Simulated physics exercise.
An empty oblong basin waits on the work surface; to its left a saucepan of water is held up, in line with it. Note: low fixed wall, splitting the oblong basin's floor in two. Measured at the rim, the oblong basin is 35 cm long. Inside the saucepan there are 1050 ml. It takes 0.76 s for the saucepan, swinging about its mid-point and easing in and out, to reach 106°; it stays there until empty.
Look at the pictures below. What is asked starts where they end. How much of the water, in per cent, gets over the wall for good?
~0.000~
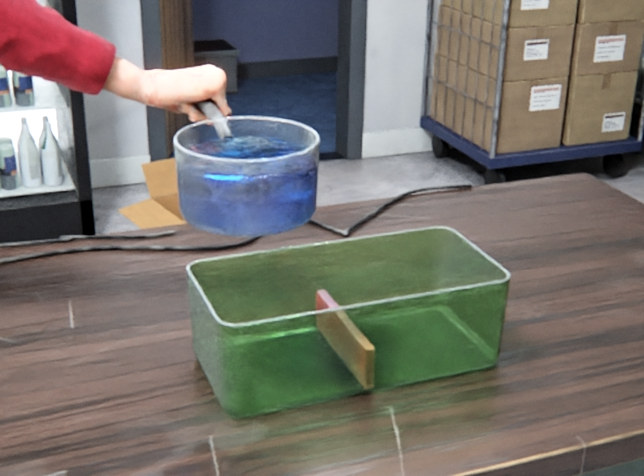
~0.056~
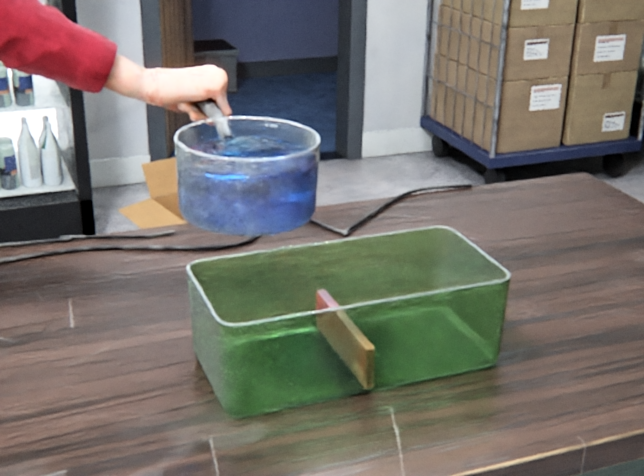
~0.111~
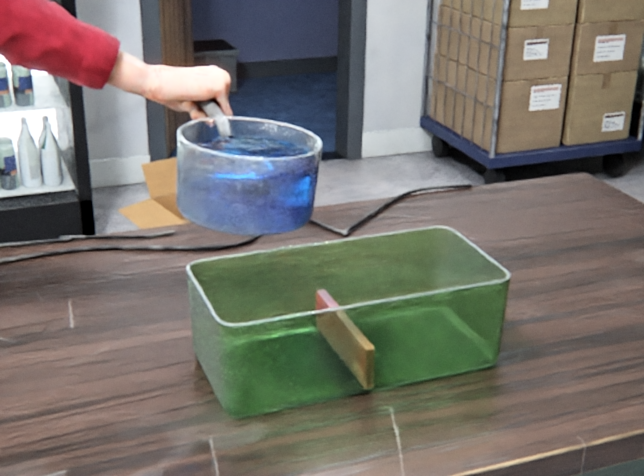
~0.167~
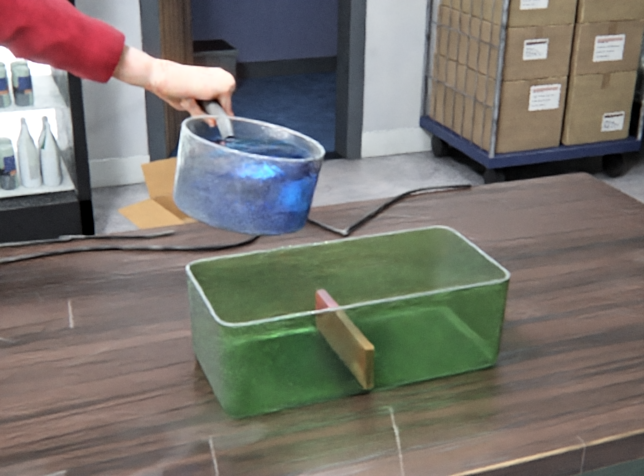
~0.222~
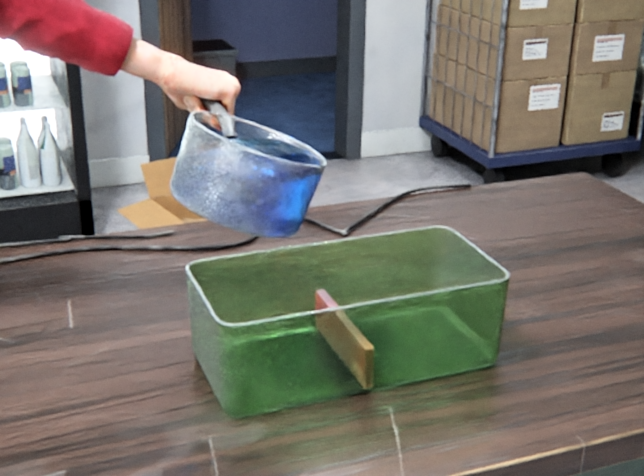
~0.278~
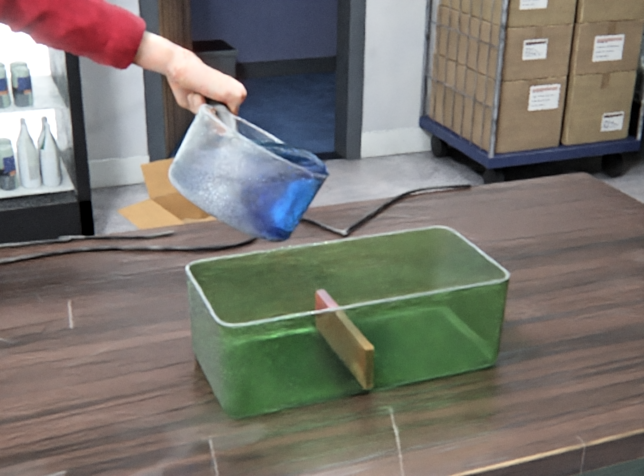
61 %.
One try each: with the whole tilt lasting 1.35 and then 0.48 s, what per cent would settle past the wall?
The first try gives around 70 percent, the second around 45 percent.
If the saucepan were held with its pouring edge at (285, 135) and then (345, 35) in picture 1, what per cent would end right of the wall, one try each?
About 25 %, then about 85 %.
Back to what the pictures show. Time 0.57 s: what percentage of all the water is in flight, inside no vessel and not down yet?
38 %.
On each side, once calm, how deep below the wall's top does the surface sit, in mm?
Left side: Around 38 mm. Right side: Around 30 mm.
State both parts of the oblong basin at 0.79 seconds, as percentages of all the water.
Left roughly 24, right roughly 62.
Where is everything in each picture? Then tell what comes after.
It leans 0°; its right rim is at (314, 133); the water meets the walls at (179, 163) and (310, 149); the oblong basin's rim runs from (202, 295) to (480, 252); the wall's top is at (344, 319), in the first picture.
It leans 1°; its right rim is at (314, 134); the water meets the walls at (180, 162) and (310, 149), in the second picture.
It leans 5°; its right rim is at (316, 139); the water meets the walls at (181, 161) and (311, 150), in the third picture.
It leans 12°; its right rim is at (318, 146); the water meets the walls at (180, 161) and (312, 151), in the fourth picture.
It leans 21°; its right rim is at (320, 157); the water meets the walls at (180, 164) and (315, 153), in the fifth picture.
It leans 31°; its right rim is at (320, 171); the water meets the walls at (176, 163) and (317, 163); 2 per cent is over the edge, in the sixth picture.
Then, 0.57 s in, the tilt is 91° and 36 per cent is still to pour, 1 is left of the wall and 26 right of it.
Then, 0.79 s in, the tilt is 106° and 8 per cent is still to pour, 25 is left of the wall and 61 right of it.
Then, 1.01 s in, the tilt is 106° and 1 per cent is still to pour, 36 is left of the wall and 61 right of it.
Then, 1.26 s in, the tilt is 106° and 0 per cent is still to pour, 38 is left of the wall and 61 right of it.
Finally, 38 per cent lies left of the wall, 61 right of it and 1 outside.
